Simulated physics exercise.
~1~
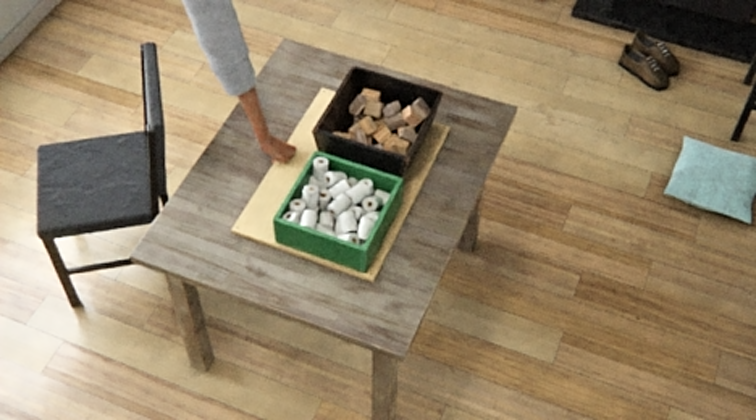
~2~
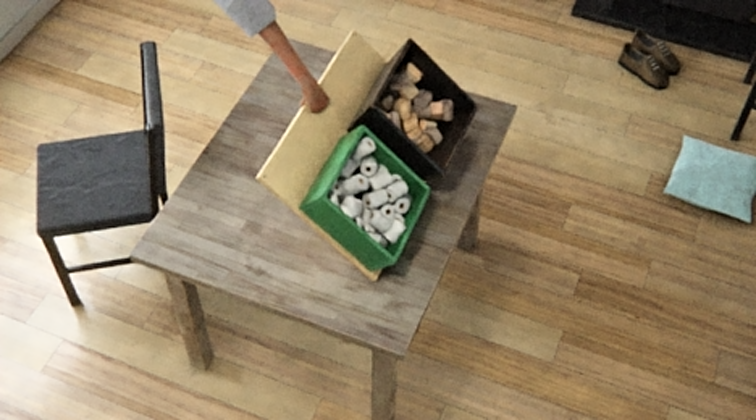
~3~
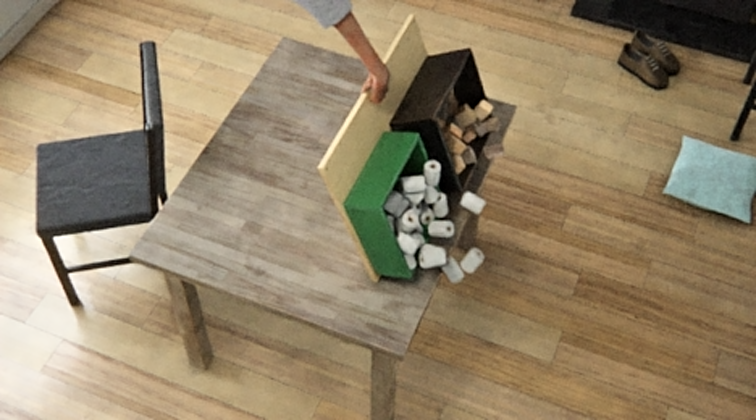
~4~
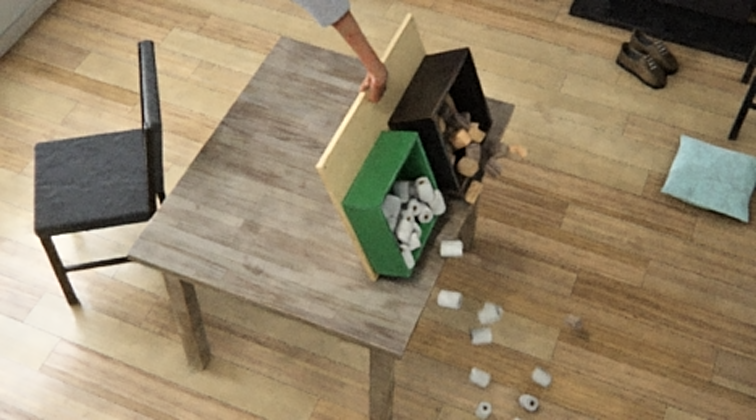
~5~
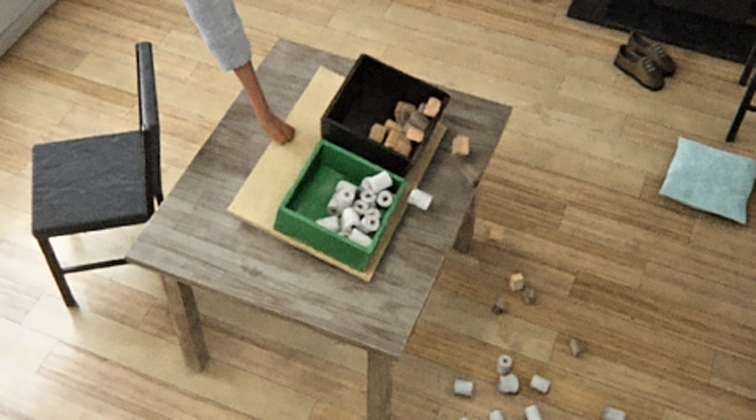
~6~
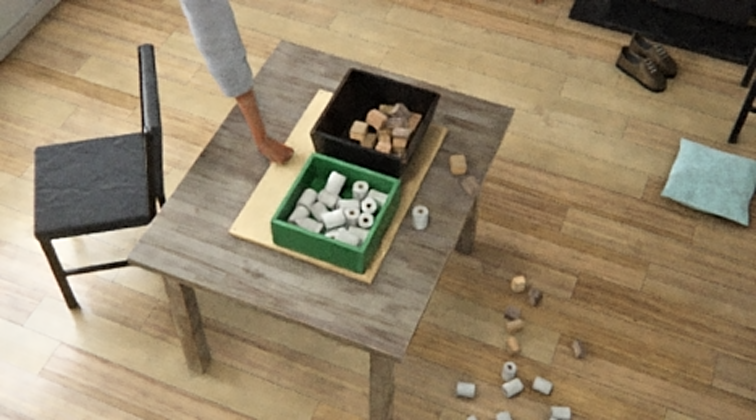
In a room with a pale wooden floor, seen from above, a grey-brown table stands beside a black chair on the left, with brown shoes and a light blue cushion off to the right. On the table, a plywood board carries a black container of timber offcuts behind a green one of white paper rolls. A hand lifts the board's left edge, tilting it steeply rightward. Rolls and offcuts spill over the table's edge to the floor. The hand lowers the board flat, leaving both containers partly filled and a few pieces on the tabletop.
